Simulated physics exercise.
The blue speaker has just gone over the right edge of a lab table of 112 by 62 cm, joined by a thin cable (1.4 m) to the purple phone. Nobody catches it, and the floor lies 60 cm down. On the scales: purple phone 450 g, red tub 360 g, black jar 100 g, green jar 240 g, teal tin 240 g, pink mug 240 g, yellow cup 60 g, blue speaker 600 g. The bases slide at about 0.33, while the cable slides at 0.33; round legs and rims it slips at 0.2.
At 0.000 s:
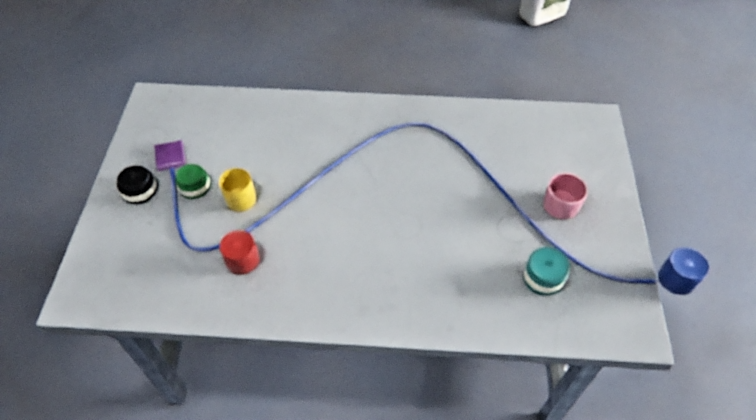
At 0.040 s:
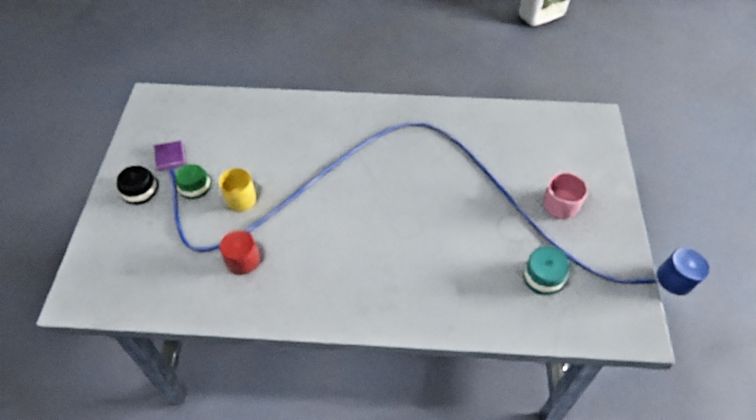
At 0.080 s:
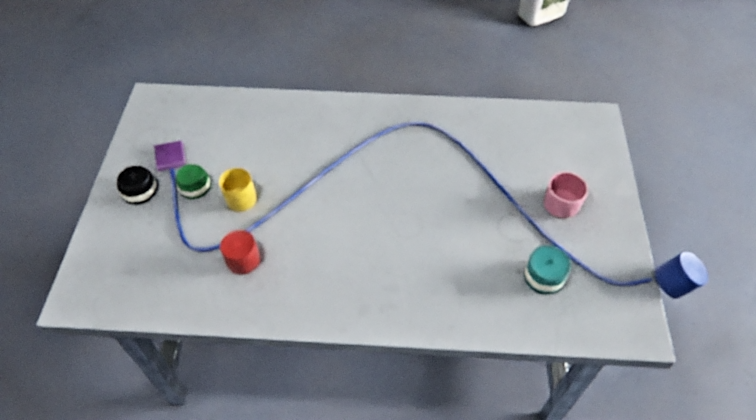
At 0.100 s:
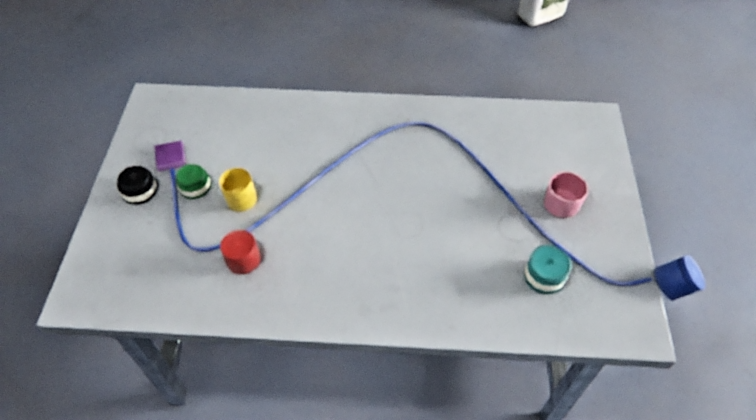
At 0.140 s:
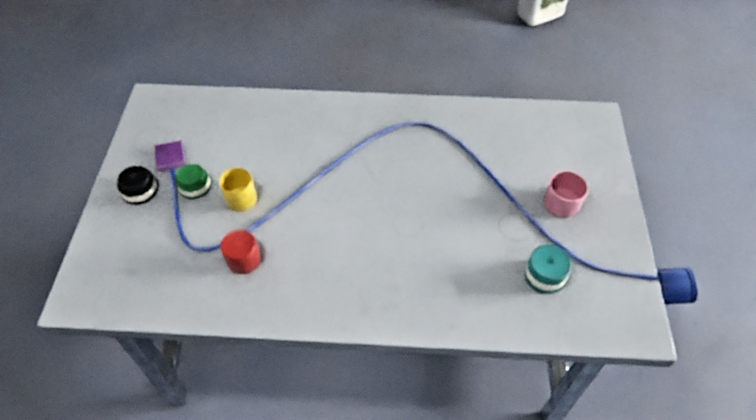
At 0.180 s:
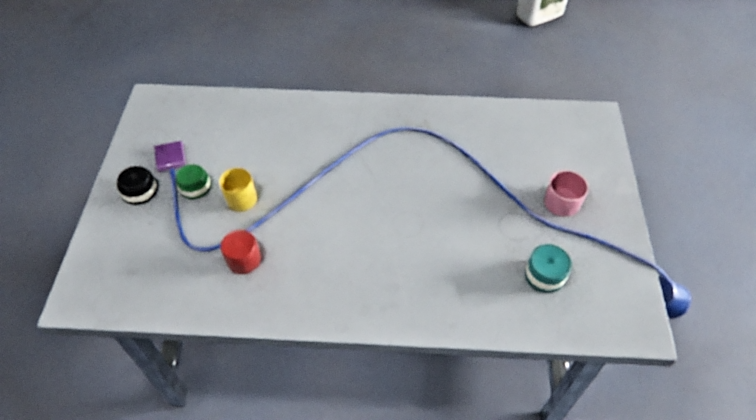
To begin with, a blue cylinder sits at the right edge of a pale table, joined by a thin blue cable that curves past several coloured containers to a small purple square. The cylinder tilts over and drops slightly beside the edge, then sinks lower, drawing the cable's right side straighter while the containers barely move.
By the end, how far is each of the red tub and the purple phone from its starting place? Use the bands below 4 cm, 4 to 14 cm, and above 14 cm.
The red tub ends below 4 cm, the purple phone ends above 14 cm.
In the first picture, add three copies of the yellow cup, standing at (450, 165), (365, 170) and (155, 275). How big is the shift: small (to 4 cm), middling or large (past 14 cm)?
Big, big, slight.
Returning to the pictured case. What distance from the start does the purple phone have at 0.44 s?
The purple phone is 6 cm out of place.
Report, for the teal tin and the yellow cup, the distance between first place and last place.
In the end the teal tin has moved about 0 cm, while the yellow cup has moved about 30 cm.
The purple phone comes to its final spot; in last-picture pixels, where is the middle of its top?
It comes to rest at about (281, 231).
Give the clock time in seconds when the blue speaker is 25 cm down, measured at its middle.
Near 0.28 seconds.
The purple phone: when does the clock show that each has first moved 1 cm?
Answer: Purple phone, 0.40 s.
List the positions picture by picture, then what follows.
In the first picture, red tub (237, 244); purple phone (169, 153); cable runs through (586, 267) (485, 171) (386, 131) (289, 200) (178, 224).
In the second picture, blue speaker (689, 263); cable runs through (586, 267) (386, 131) (178, 224).
In the third picture, blue speaker (681, 275); cable runs through (586, 267) (386, 131) (179, 224).
In the fourth picture, blue speaker (680, 278); cable runs through (586, 266) (386, 131) (179, 224).
In the fifth picture, blue speaker (675, 286); cable runs through (589, 264) (387, 131) (179, 224).
In the sixth picture, red tub (238, 244); purple phone (169, 154); cable runs through (617, 248) (492, 177) (388, 132) (290, 199) (179, 224).
By 0.4 s, the cable's tail end at (197, 179); purple phone 5 cm off its start, green jar 8 cm off its start, yellow cup 7 cm off its start.
By 0.7 s, the cable's tail end at (259, 208); purple phone 27 cm off its start, yellow cup 28 cm off its start, green jar 22 cm off its start.
By 0.9 s, the cable's tail end at (274, 222); purple phone 32 cm off its start at (281, 231), yellow cup 31 cm off its start at (322, 83), green jar 23 cm off its start at (274, 112).
By 1.2 s, the cable's tail end at (274, 222); purple phone 32 cm off its start, yellow cup 31 cm off its start, green jar 23 cm off its start.
By 2.4 s, the cable's tail end at (274, 222); purple phone 32 cm off its start at (281, 231), red tub 0 cm off its start at (238, 244), yellow cup 31 cm off its start at (322, 84), green jar 23 cm off its start at (274, 111).
